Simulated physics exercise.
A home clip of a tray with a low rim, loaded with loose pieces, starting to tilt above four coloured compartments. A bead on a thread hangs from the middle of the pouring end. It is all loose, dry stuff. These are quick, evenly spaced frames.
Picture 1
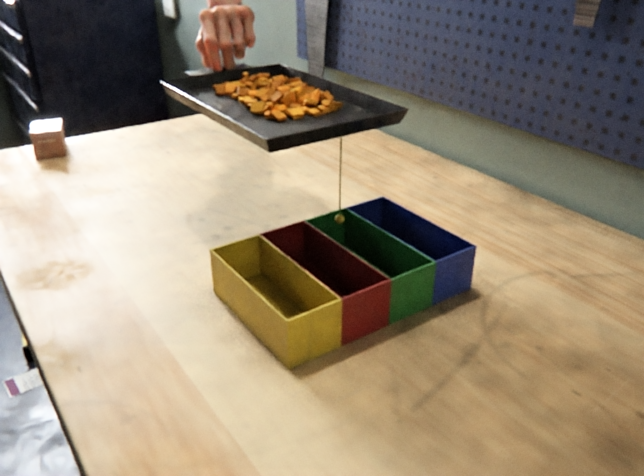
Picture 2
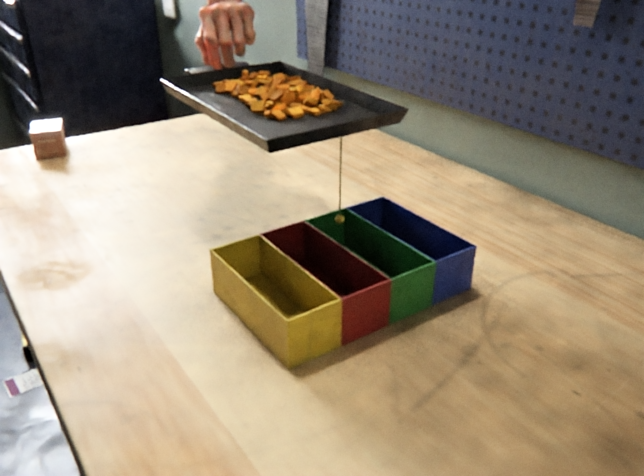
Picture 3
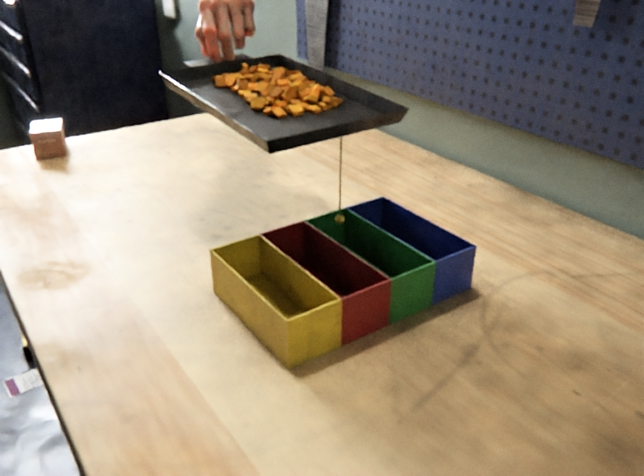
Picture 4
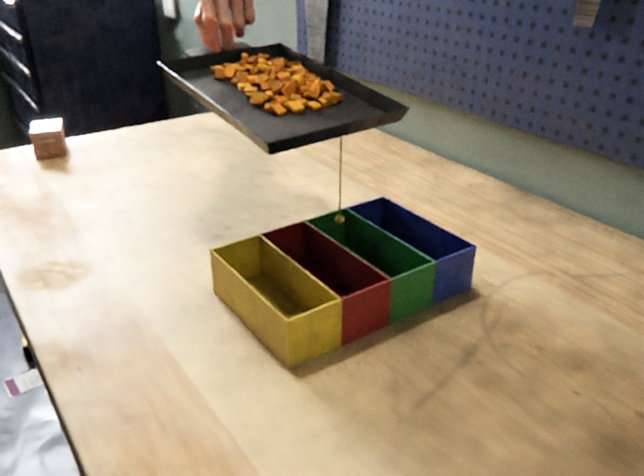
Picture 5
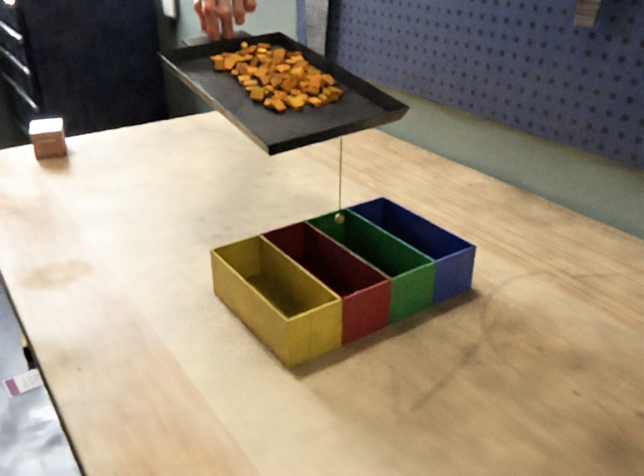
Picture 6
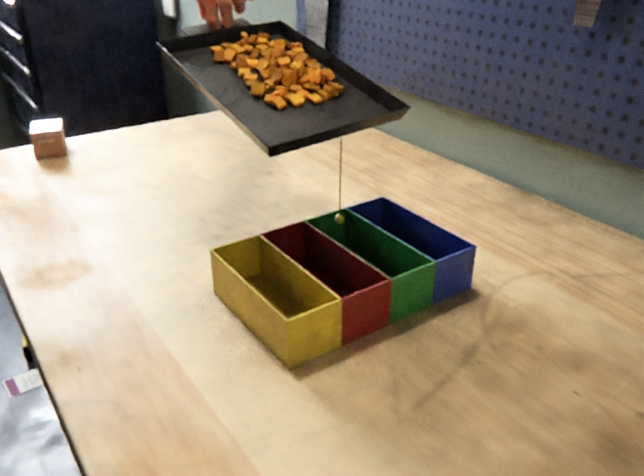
A hand slightly tilts a dark tray of small orange-brown pieces above four coloured compartments.
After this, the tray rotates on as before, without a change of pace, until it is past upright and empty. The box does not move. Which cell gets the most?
The red one ends fullest.
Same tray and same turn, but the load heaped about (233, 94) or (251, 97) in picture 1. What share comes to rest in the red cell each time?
Roughly 50 per cent, and 40 per cent.
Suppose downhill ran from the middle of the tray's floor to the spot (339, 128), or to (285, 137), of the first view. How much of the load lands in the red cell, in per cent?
The first gives 10 %, the second 40 %.
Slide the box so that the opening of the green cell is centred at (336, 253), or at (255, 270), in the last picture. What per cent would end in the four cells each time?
First some 100, then 70 per cent.
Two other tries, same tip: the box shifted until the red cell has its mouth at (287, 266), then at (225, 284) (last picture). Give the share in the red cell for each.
First some 40, then 0 per cent.
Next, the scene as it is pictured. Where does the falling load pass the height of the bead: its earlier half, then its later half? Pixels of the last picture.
Around (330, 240) and then (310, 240).
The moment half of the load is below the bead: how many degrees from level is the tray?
Around 100° of tilt.
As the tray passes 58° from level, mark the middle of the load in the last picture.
Around (306, 131).
Shortly afterwards, tray tipped steeply; the bulk on the tray; only a few in the yellow cell; only a few in the red cell; a little falling or outside the box.
Next, tray tipped right over; near a quarter on the tray; a little in the red cell; a little in the green cell; a little in the yellow cell; only a few in the blue cell; near a third falling or outside the box.
Some moments later, tray tipped past a quarter turn; near half in the red cell; near a quarter in the yellow cell; near a quarter in the green cell; only a few in the blue cell; only a few falling or outside the box.
In the end, tray tipped past a quarter turn; near half in the red cell; near a quarter in the yellow cell; near a quarter in the green cell; only a few in the blue cell; only a few outside the box.
